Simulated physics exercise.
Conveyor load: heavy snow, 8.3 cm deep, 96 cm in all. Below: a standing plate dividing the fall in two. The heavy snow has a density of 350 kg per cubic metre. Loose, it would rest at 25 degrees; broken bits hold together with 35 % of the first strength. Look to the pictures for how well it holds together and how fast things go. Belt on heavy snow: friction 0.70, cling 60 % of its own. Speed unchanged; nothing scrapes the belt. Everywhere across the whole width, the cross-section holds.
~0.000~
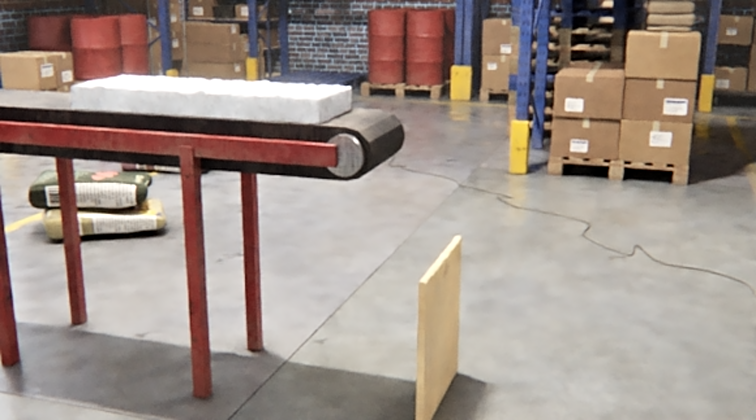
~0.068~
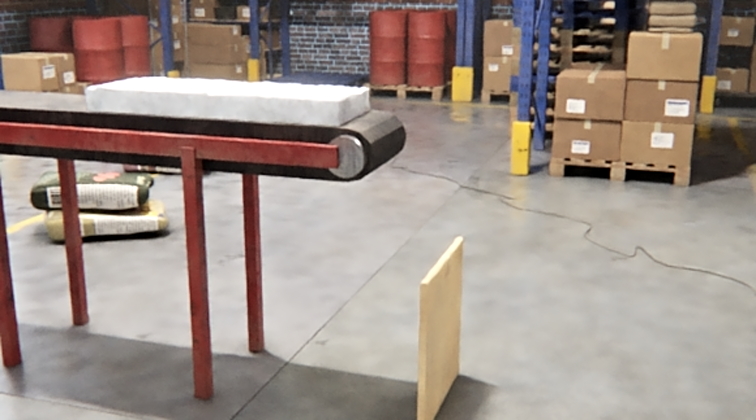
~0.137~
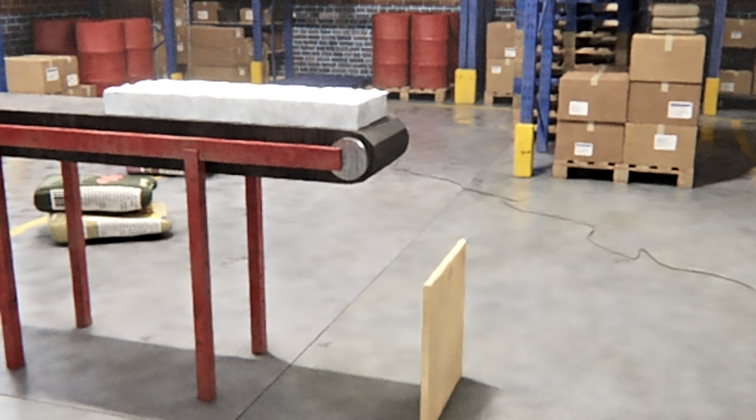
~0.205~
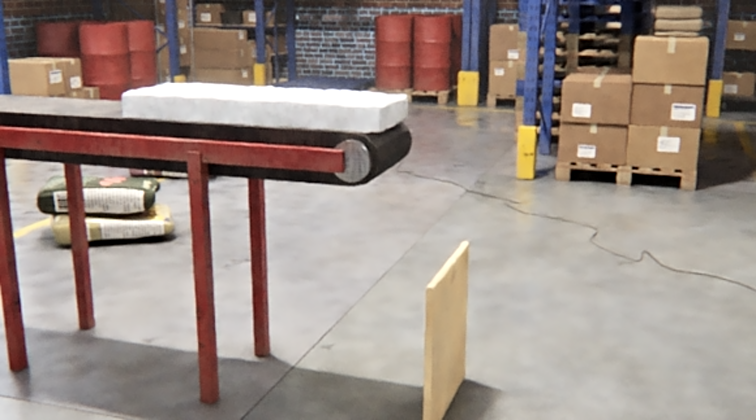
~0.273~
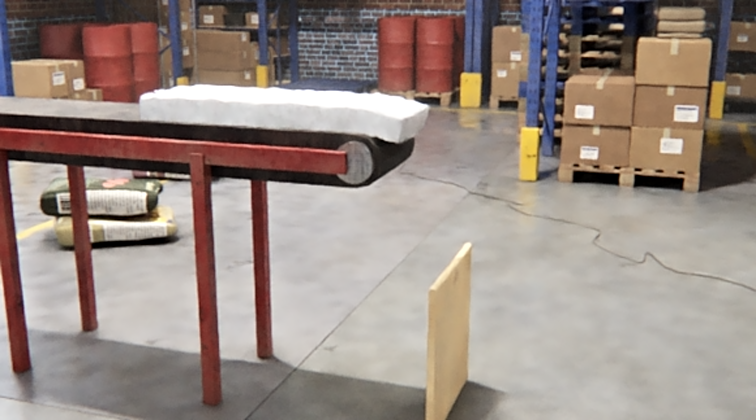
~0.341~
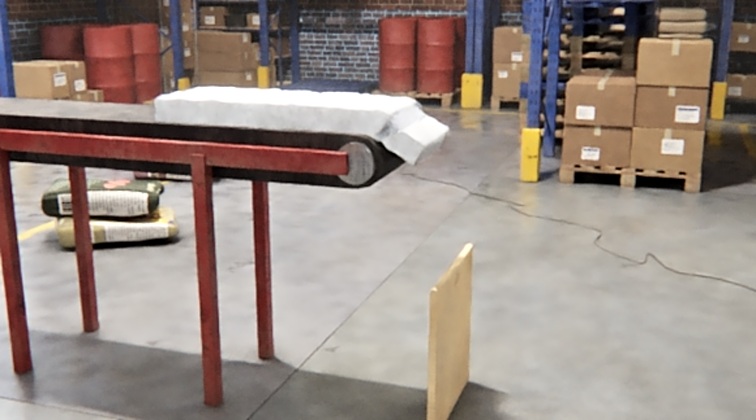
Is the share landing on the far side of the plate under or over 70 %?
My guess is it lands past the 70 % mark.
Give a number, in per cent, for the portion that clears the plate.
100 per cent.
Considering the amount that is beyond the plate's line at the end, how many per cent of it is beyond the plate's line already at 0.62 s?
Around 20 out of 100.
By 0.62 s, 19 % is beyond the plate's line.
By 0.96 s, 50 % is beyond the plate's line.
By 1.29 s, 81 % is beyond the plate's line.
By 1.63 s, 99 % is beyond the plate's line.
By 2.86 s, at the end, 99 % is beyond the plate's line.
